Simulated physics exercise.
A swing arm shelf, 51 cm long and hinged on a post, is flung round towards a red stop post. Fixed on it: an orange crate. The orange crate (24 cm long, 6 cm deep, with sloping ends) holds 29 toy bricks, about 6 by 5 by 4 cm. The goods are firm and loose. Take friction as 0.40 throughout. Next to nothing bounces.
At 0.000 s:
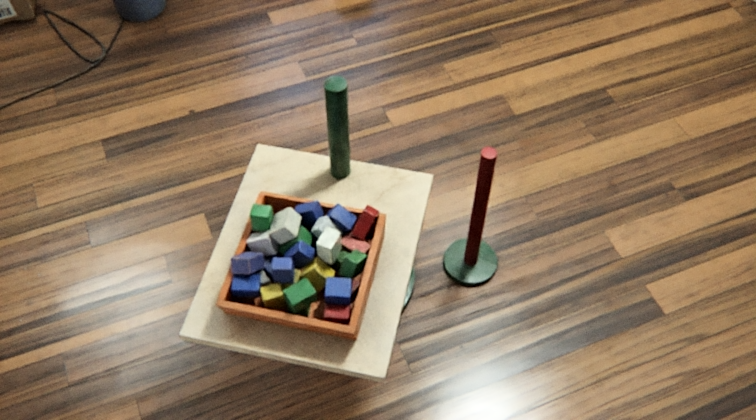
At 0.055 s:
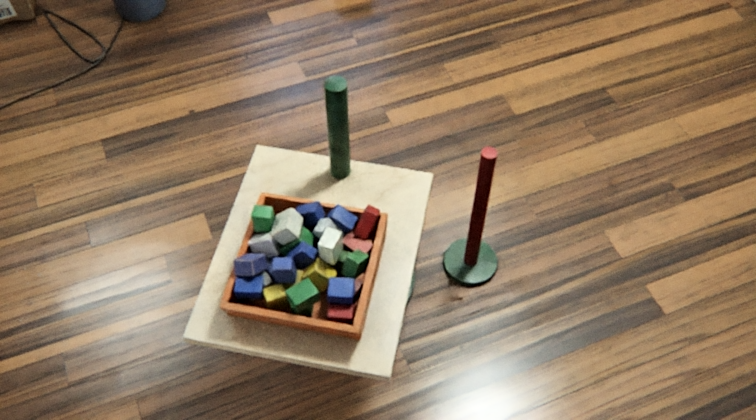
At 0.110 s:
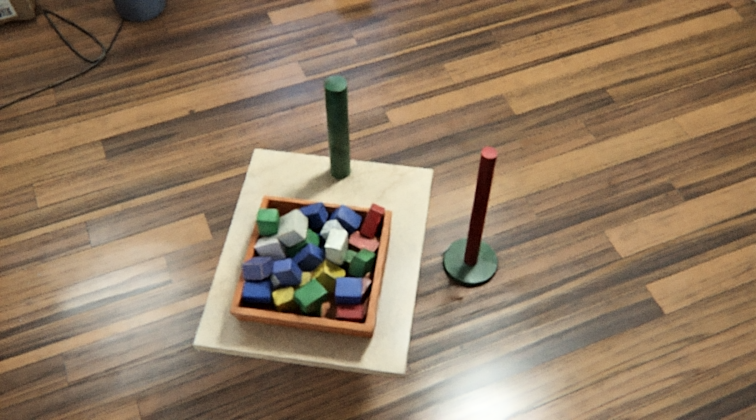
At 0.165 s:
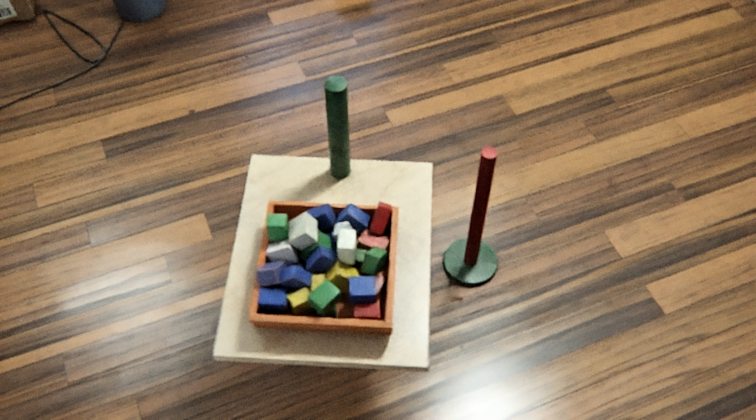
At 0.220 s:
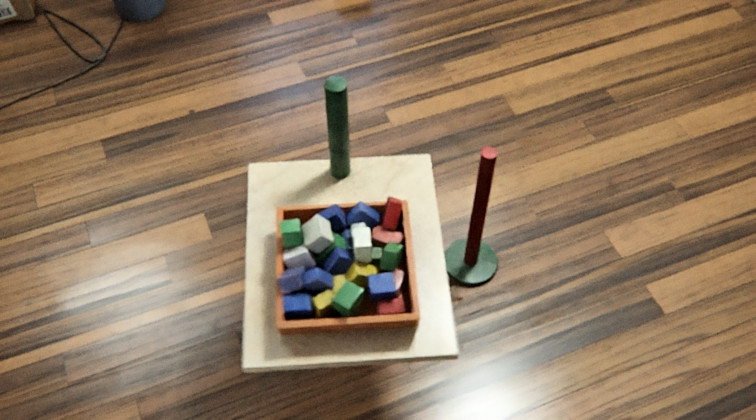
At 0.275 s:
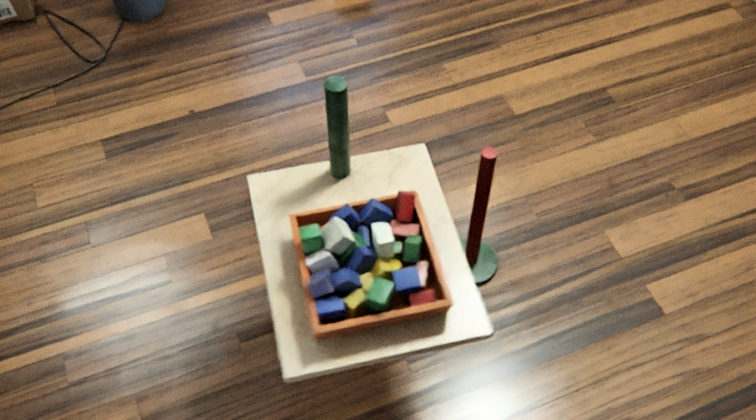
A pale shelf carrying an orange crate of colourful toy bricks swings rightwards beside a green post, nearing a red post.
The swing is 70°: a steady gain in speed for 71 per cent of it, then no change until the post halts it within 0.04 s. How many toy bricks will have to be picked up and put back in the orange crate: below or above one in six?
The orange crate loses fewer than one in six of its toy bricks.
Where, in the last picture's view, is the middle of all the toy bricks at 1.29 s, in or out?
At about (464, 217).
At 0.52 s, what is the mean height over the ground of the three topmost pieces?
Some 62 cm up.
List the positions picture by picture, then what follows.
In the first frame (places track the rim corner closest to us here), orange crate (352, 327); 0° round; all still inside.
In the second frame, orange crate (356, 326); 1° round.
In the third frame, orange crate (369, 325); 4° round.
In the fourth frame, orange crate (390, 321); 9° round.
In the fifth frame, orange crate (417, 313); 17° round.
In the sixth frame, orange crate (450, 299); 26° round; all still inside.
After 0.44 s, the shelf hits the red post.
After 0.52 s, the orange crate has all 29.
After 0.64 s, the orange crate is down by 1 of 29.
After 0.86 s, the orange crate is down by 1 of 29.
Outcome (at 1.29 s), the orange crate is down by 1 of 29. Asked share, 1 of 29, 3 per cent.
